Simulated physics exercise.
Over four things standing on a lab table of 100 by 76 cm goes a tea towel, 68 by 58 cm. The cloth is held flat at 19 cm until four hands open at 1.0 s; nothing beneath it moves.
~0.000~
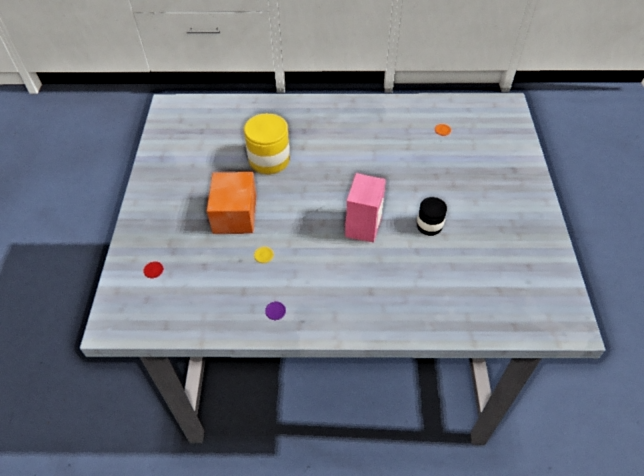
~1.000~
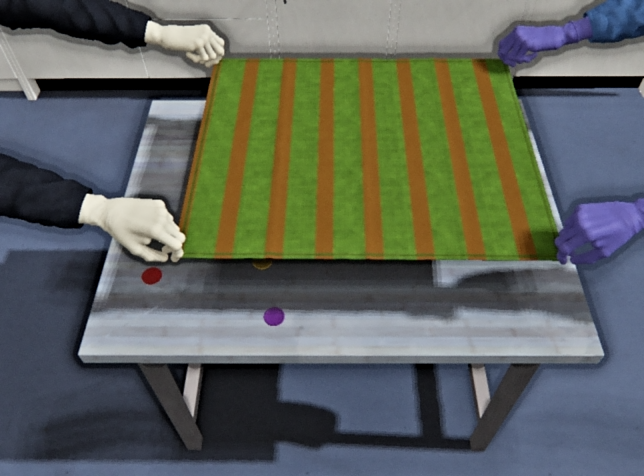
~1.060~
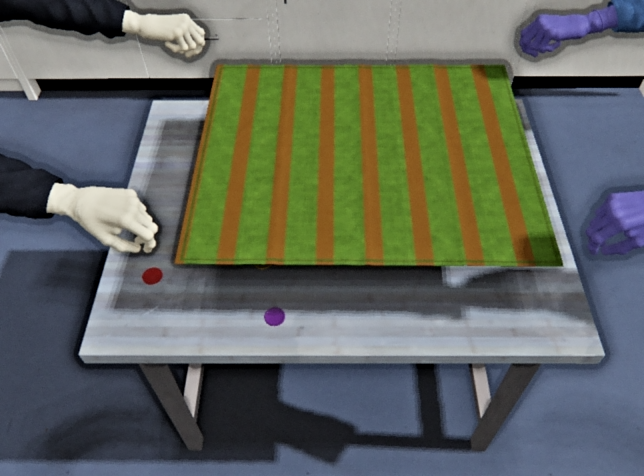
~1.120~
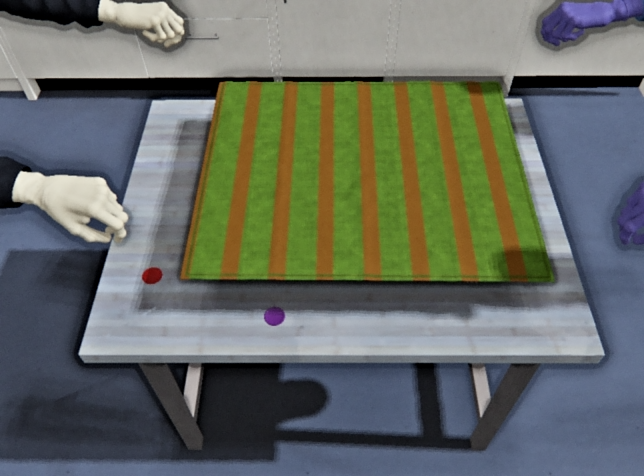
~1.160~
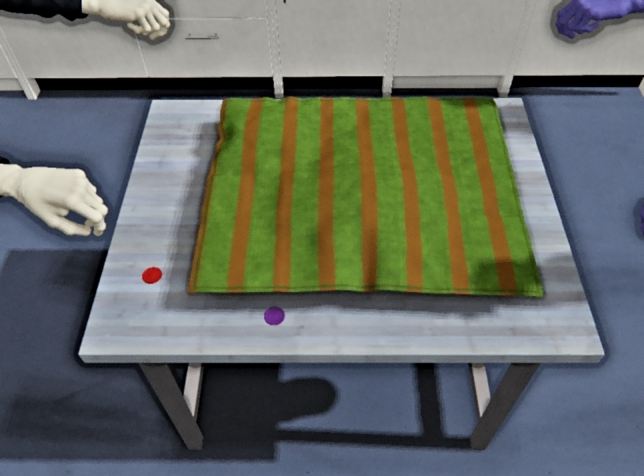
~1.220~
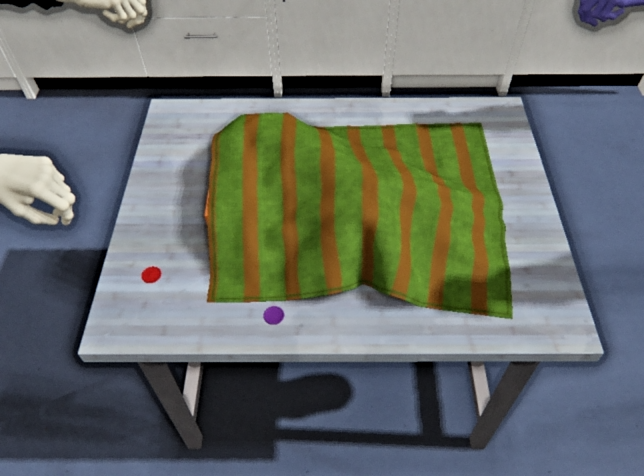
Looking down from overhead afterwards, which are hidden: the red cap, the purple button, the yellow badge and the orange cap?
The red cap stays uncovered, the purple button still shows, the yellow badge vanishes under it, the orange cap vanishes under it.
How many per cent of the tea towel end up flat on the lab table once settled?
I'd say close to 35 in a hundred.
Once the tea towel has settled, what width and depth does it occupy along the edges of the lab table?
It spans close to 64 centimetres sideways and close to 58 centimetres in depth.
After 1.4 s, 35 % of it is down, spanning 65 by 59 cm, above orange cap, yellow badge.
After 1.6 s, 35 % of it is down, spanning 65 by 59 cm, above orange cap, yellow badge.
After 1.7 s, 35 % of it is down, spanning 65 by 59 cm, above orange cap, yellow badge.
After 1.9 s, 35 % of it is down, spanning 65 by 59 cm, above orange cap, yellow badge.
After 2.7 s, 35 % of it is down, spanning 65 by 59 cm, above orange cap, yellow badge.
